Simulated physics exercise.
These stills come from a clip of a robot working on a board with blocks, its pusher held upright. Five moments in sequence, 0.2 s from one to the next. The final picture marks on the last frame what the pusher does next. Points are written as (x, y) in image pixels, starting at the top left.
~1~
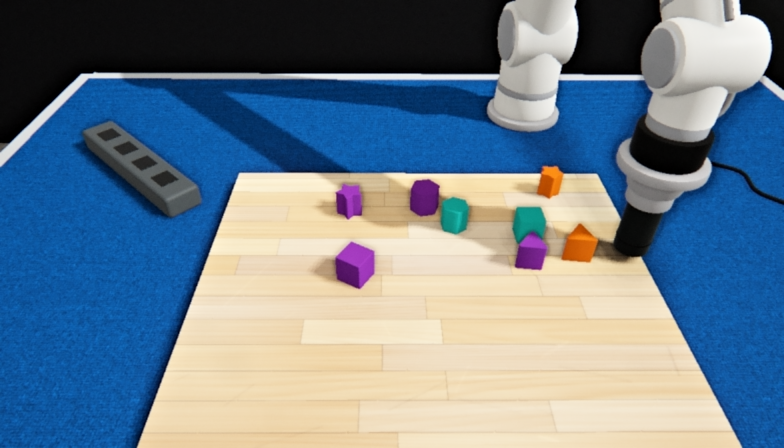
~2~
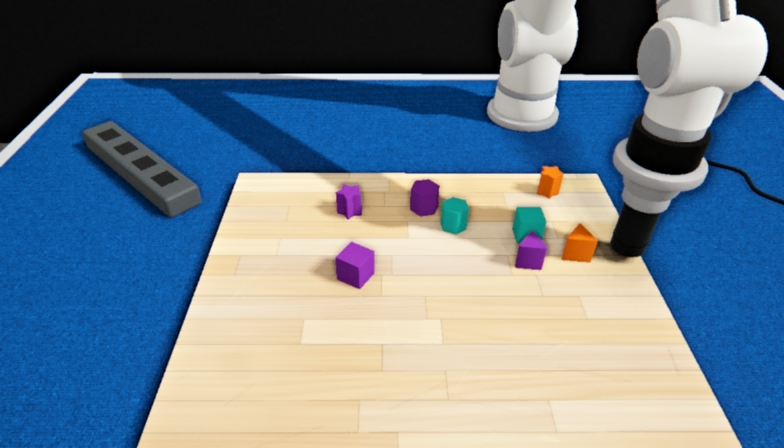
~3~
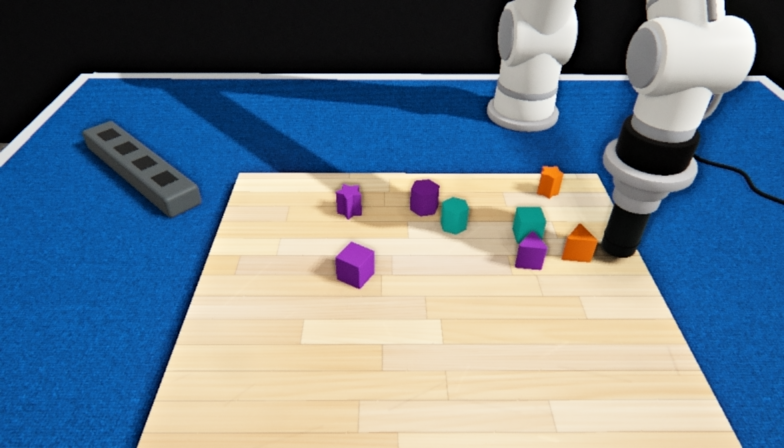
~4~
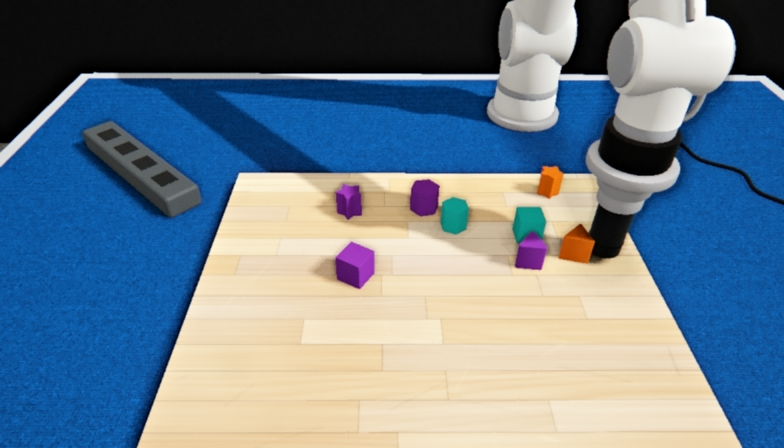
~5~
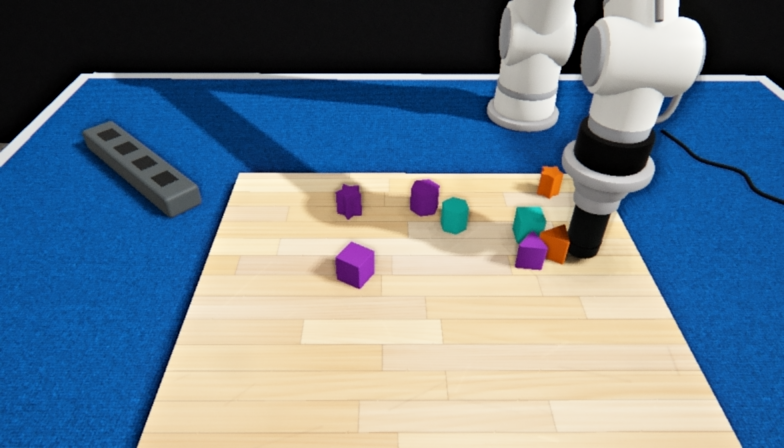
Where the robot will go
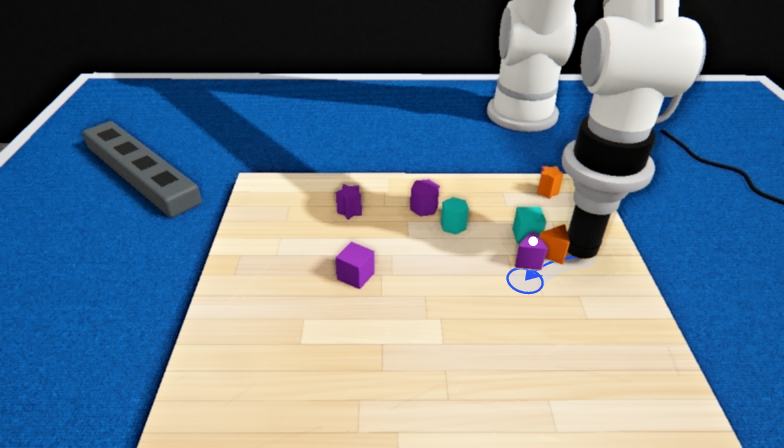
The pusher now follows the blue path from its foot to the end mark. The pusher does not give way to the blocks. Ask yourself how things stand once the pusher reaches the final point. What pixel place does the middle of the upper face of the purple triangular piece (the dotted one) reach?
Its top middle will sit at (506, 247).
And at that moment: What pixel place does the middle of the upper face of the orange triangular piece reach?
Final place: (526, 230).
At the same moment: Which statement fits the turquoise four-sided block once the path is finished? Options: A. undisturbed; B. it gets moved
I'll go with A - undisturbed.
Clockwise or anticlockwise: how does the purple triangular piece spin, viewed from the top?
Rotation: Clockwise.
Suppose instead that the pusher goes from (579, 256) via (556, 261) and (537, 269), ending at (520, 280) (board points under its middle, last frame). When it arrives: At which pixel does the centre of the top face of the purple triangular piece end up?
By then it is at (501, 246).
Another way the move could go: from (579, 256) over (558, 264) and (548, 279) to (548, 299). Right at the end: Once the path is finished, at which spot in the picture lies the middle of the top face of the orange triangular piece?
That would be at about pixel (537, 231).
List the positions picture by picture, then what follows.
The first frame shows pusher tip (630, 247); block tops, turquoise four-sided block (532, 214); purple triangular piece (533, 241); orange triangular piece (582, 233).
The second frame shows pusher (627, 247); blocks unchanged.
The third frame shows pusher (618, 248); blocks unchanged.
The fourth frame shows pusher (603, 248); orange triangular piece (580, 233).
The fifth frame shows pusher (581, 249); turquoise four-sided block (532, 214); purple triangular piece (533, 241); orange triangular piece (558, 233).
Path on the board, from (579, 256) over (557, 260) and (539, 268) to (525, 280); the dot is on the purple triangular piece.
What follows on the original path. Halfway along, pusher (549, 256); purple triangular piece (521, 242), turned 15° anticlockwise; orange triangular piece (528, 230), turned 25° clockwise.
At the end, pusher (527, 273); turquoise four-sided block in place; purple triangular piece (506, 247), turned 55° clockwise; orange triangular piece (526, 230), turned 40° clockwise.
